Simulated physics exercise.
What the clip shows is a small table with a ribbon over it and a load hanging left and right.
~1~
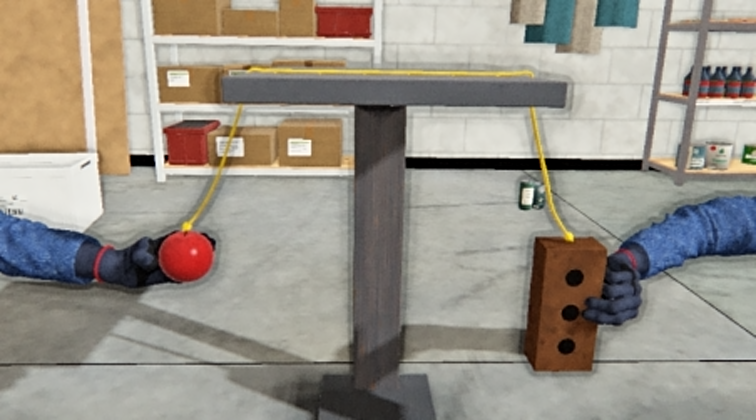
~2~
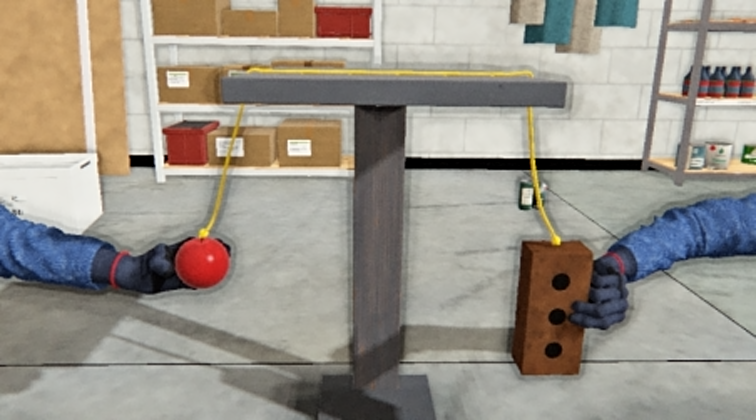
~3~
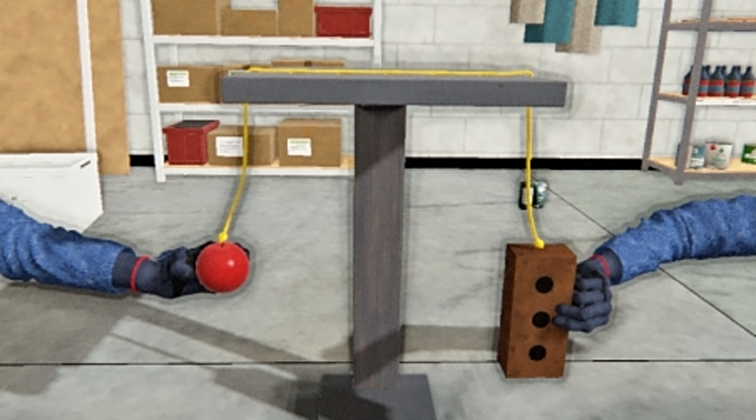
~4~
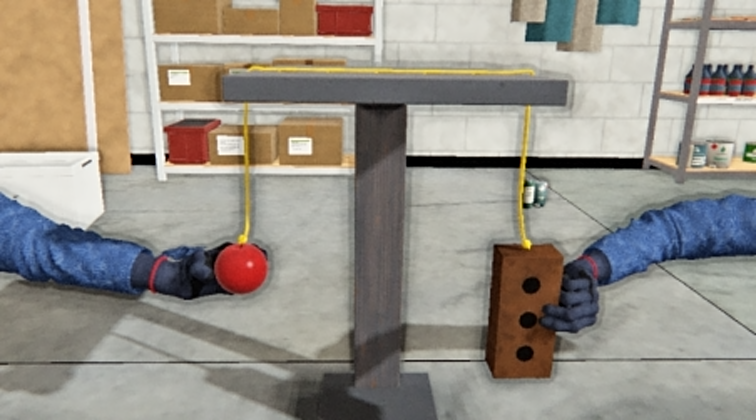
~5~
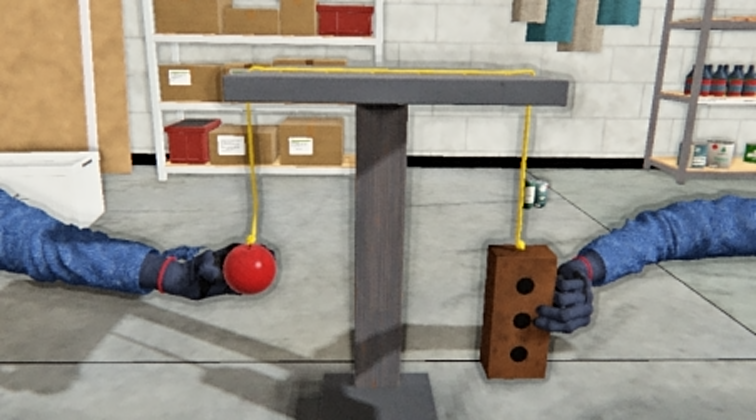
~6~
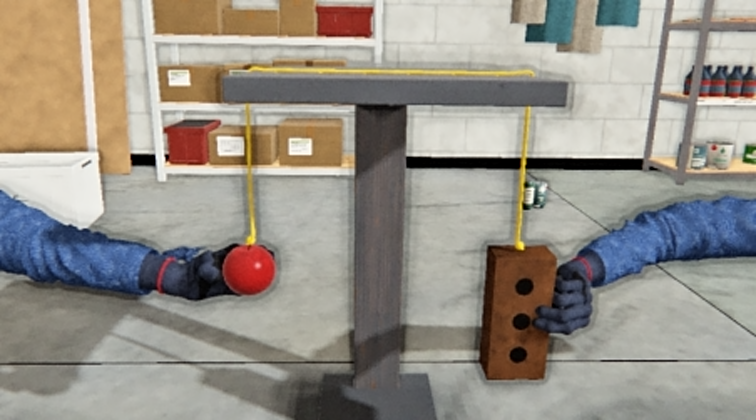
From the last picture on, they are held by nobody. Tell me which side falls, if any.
Looks like it will give way on the right.
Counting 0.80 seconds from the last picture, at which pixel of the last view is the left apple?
Pixel estimate: About (253, 132).
Then, 0.30 s after the last picture, left apple higher near (253, 168); right brick lower near (506, 403).
Then, 0.80 s after the last picture, left apple higher near (253, 132); right brick down on the floor.
Then, 1.38 s after the last picture, left apple higher near (251, 130); right brick down on the floor.
At rest, left apple higher near (252, 130); right brick down on the floor. The ribbon runs down on the right.
